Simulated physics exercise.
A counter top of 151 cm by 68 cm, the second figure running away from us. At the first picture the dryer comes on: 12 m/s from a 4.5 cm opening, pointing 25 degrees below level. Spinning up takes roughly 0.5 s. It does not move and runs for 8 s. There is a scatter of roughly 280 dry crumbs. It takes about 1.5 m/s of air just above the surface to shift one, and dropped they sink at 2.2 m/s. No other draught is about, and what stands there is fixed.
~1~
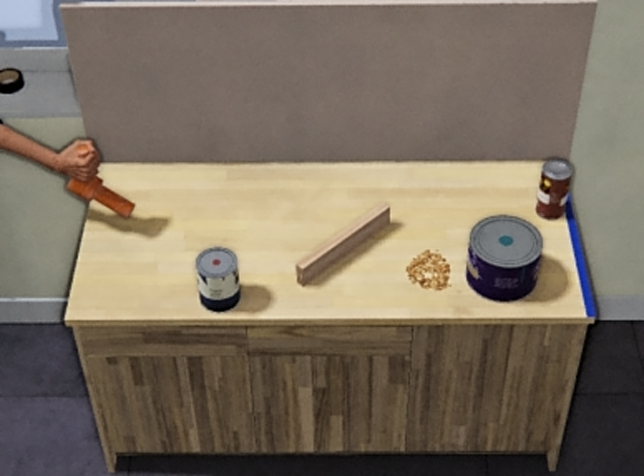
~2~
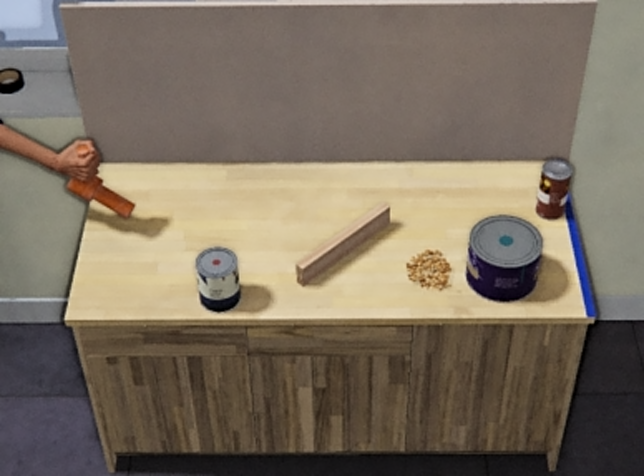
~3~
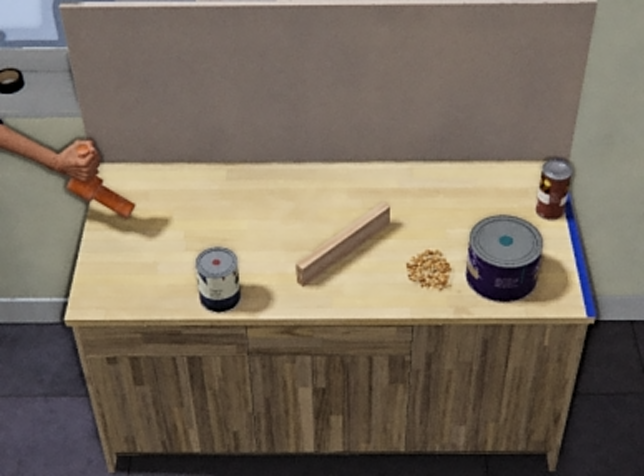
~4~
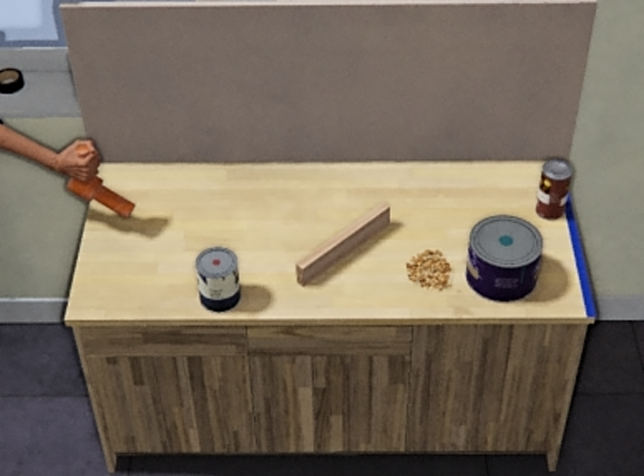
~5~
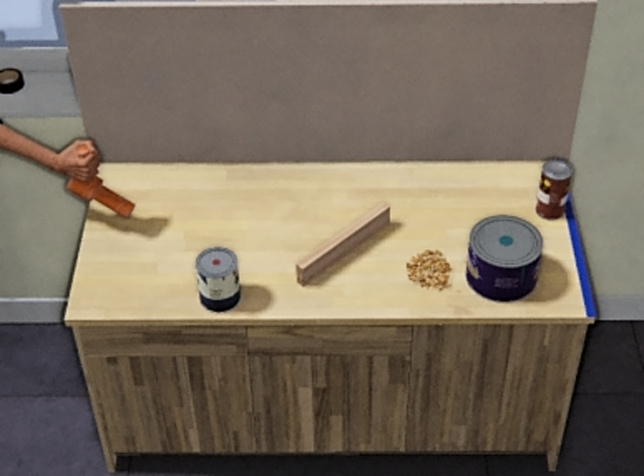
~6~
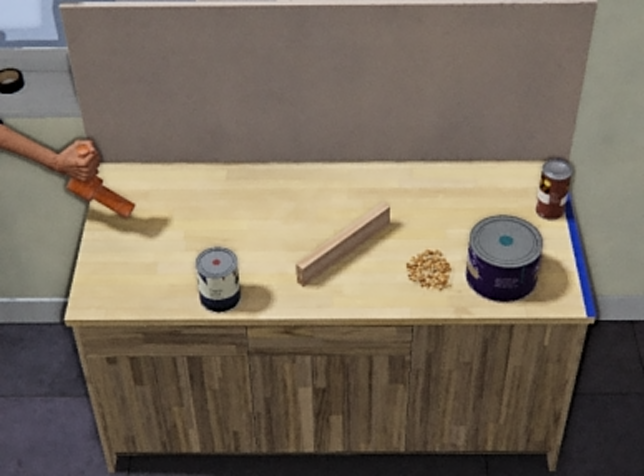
We see a hand at the left holding an orange tool angled down over a pale wooden counter, with a board, a scatter of dry crumbs and three tins on it; nothing visibly moves throughout.
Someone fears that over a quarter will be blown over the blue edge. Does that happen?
More than a quarter over the blue edge: No.
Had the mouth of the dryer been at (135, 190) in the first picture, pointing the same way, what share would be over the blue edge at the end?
It would be near 0 %.
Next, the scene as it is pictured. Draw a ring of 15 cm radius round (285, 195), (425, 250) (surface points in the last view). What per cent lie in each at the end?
In turn about 0 %, 90 %.
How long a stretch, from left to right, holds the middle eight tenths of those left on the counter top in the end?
Roughly 10 cm.
Then, 1.2 s after the last picture the count stands so, 0 % are over the blue edge; the middle of those still in play is near (429, 269).
Then, 2.1 s after the last picture the count stands so, 0 % are over the blue edge; the middle of those still in play is near (429, 269).
Then, 4.0 s after the last picture the count stands so, 0 % are over the blue edge; the middle of those still in play is near (429, 269).
Then, 7.6 s after the last picture, at the end, 0 % are over the blue edge; the middle of those still in play is near (429, 269).
